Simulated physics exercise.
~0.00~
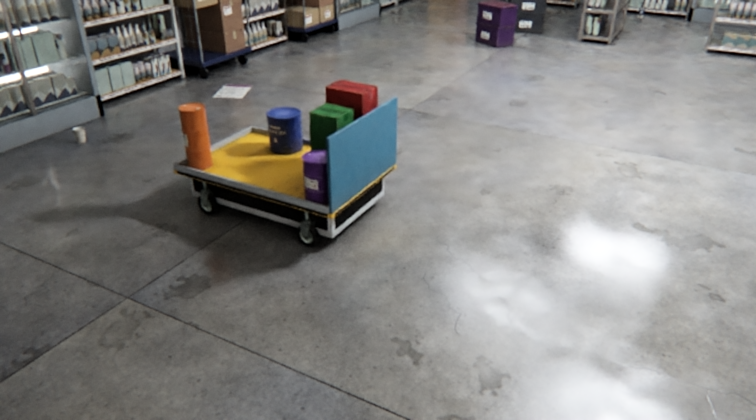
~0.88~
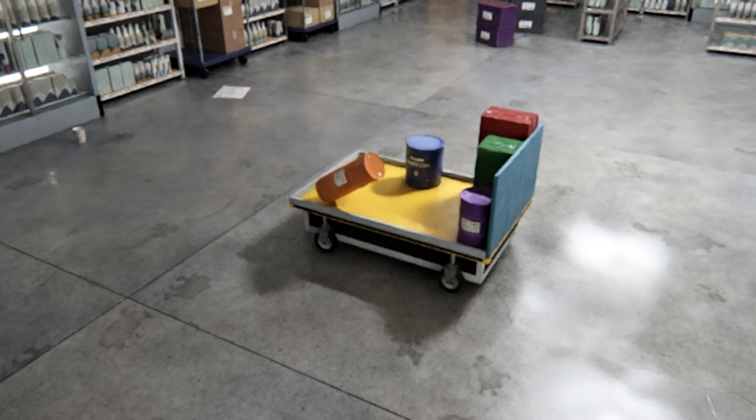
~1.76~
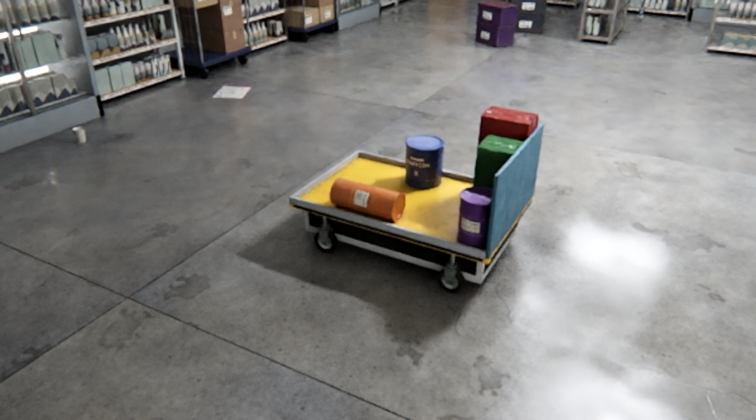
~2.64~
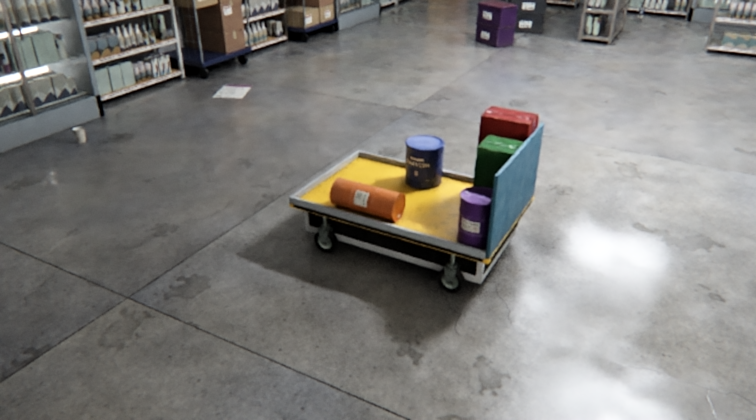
In a store or warehouse aisle with a grey concrete floor and stocked shelves behind, a still camera looks down on a low cart with a yellow deck and a tall blue board at its right end. An orange canister stands at the left, a blue pail near the middle, and a green box, a red box and a purple canister by the board. The cart moves to the right and stops, and the orange canister tips over toward the board. It comes to rest on its side near the front edge, while the other four stay aboard.
